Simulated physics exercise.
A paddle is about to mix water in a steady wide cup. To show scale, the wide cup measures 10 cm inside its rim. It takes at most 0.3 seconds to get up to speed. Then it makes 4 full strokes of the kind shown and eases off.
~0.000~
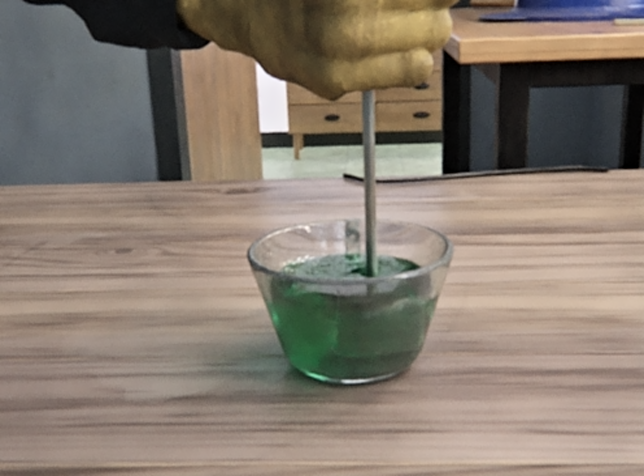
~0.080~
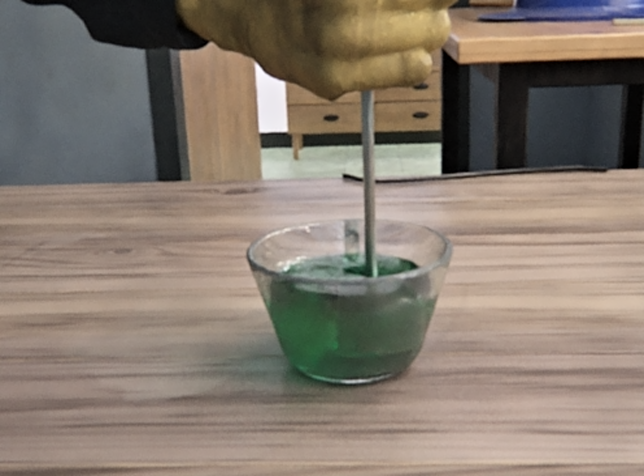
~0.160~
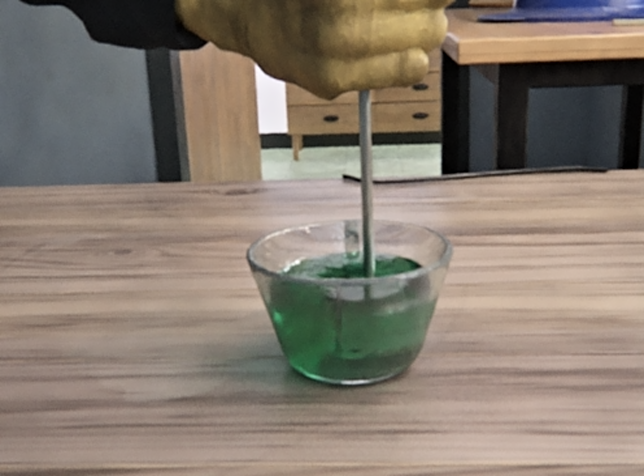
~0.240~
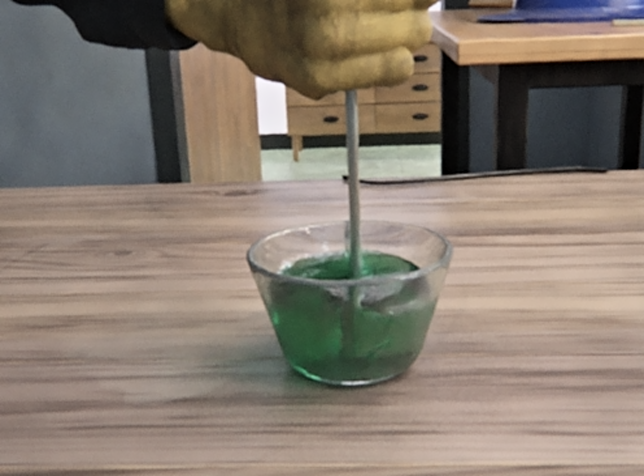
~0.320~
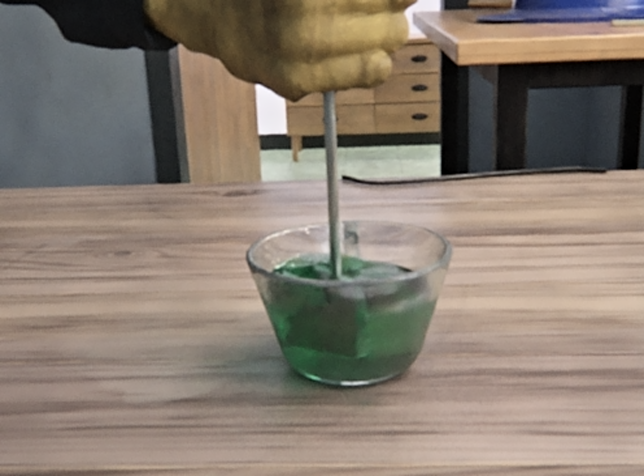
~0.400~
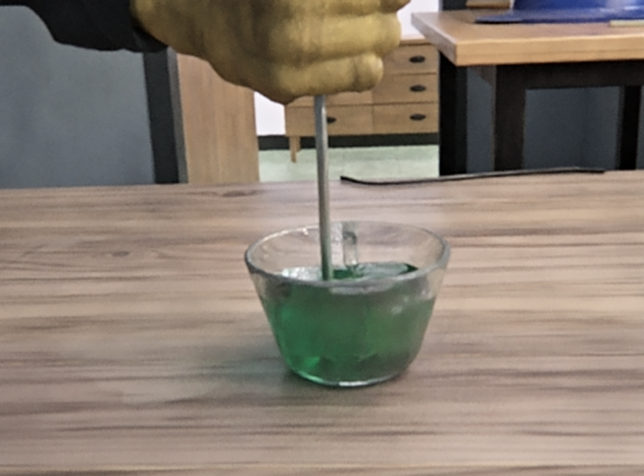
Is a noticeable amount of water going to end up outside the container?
No, it all stays in.
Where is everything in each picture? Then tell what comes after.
In the first picture, the stem is at (368, 125); the water meets the walls at (265, 280) and (437, 277); the rim runs from (250, 253) to (451, 249).
In the second picture, the stem is at (368, 125); the water meets the walls at (265, 280) and (436, 277).
In the third picture, the stem is at (365, 124); the water meets the walls at (266, 281) and (435, 276).
In the fourth picture, the stem is at (352, 124); the water meets the walls at (265, 280) and (435, 281).
In the fifth picture, the stem is at (330, 125); the water meets the walls at (264, 277) and (434, 279).
In the sixth picture, the stem is at (321, 130); the water meets the walls at (261, 276) and (435, 278).
Then, 0.85 s in, 0 ml is over the rim.
Then, 1.30 s in, 0 ml is over the rim.
Then, 1.76 s in, 0 ml is over the rim.
Then, 2.21 s in, 0 ml is over the rim.
Finally, 0 ml is over the rim.
